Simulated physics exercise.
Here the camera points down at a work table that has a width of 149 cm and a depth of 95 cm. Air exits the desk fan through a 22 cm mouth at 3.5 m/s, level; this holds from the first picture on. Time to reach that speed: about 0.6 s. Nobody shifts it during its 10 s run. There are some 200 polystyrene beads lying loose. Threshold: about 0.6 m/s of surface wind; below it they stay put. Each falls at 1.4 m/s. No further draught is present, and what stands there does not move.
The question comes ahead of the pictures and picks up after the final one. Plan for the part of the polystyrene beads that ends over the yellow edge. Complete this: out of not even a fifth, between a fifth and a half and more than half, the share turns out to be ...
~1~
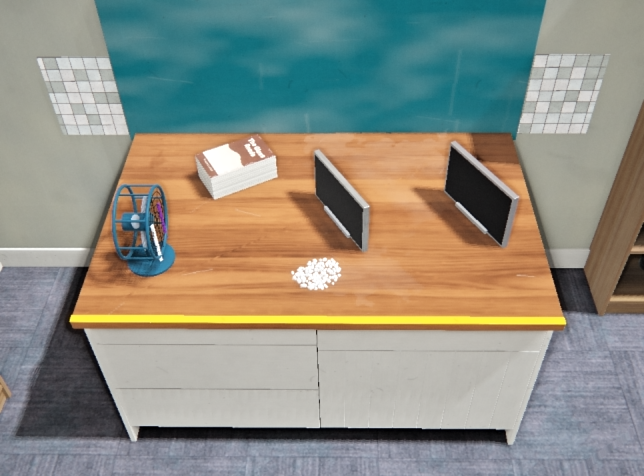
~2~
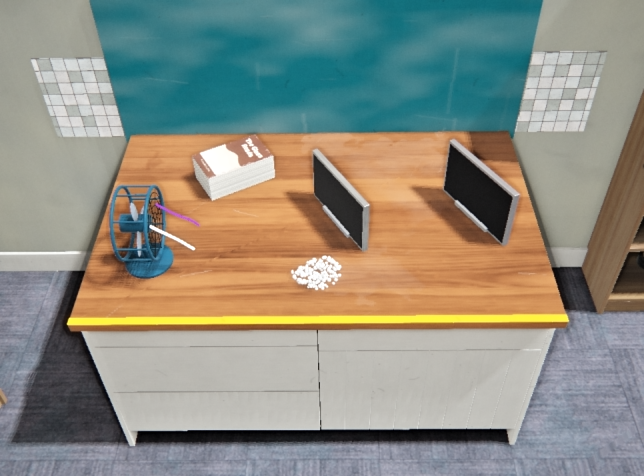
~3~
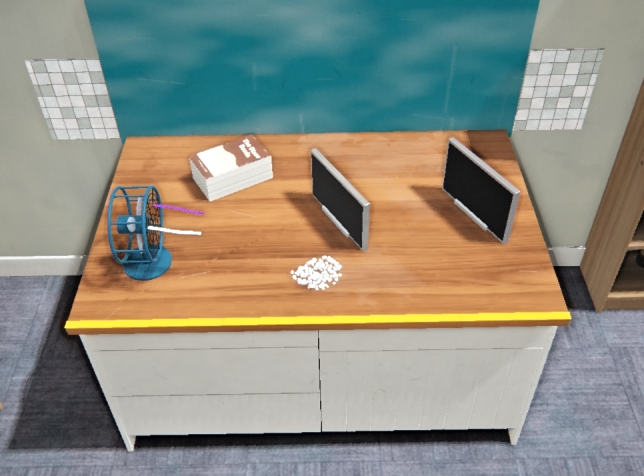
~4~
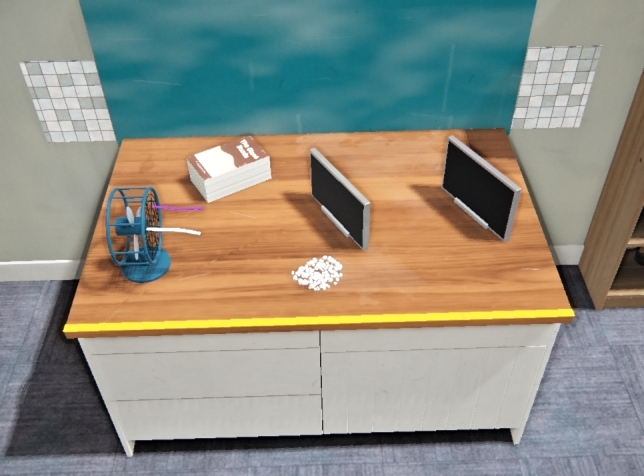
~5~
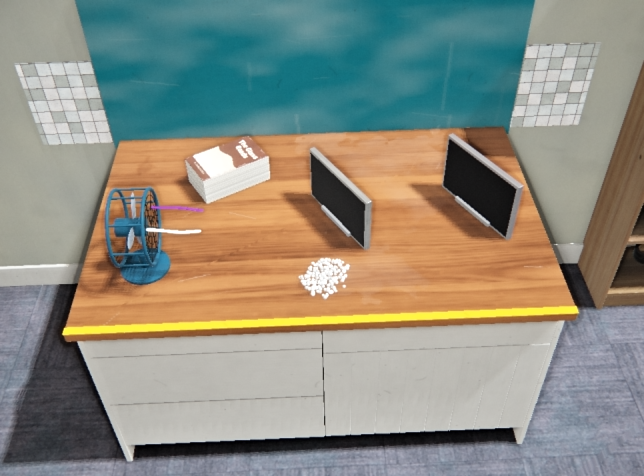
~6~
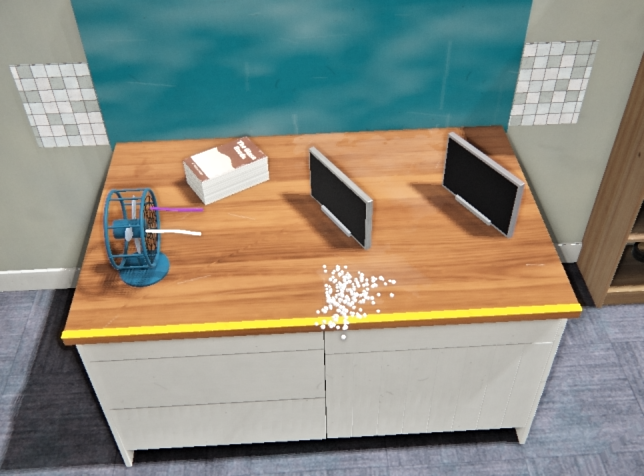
The share turns out to be above one half.
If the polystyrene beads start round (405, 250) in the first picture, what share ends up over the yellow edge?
Expected share: Near 5 %.
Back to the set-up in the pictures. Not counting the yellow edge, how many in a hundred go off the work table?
That works out to near 0 per cent.
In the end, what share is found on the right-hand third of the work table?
I'd estimate around 0 per cent.
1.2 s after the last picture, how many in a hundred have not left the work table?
Some 0 percent are still there.
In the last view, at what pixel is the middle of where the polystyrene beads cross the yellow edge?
Median crossing, approx. (372, 322).
Then, 1.2 s after the last picture, 0 % are on the move or not yet settled, 100 % are over the yellow edge.
Then, 2.4 s after the last picture, 0 % are on the move or not yet settled, 100 % are over the yellow edge.
Then, 4.7 s after the last picture, 0 % are on the move or not yet settled, 100 % are over the yellow edge.
Then, 9.2 s after the last picture, at the end, 100 % are over the yellow edge.
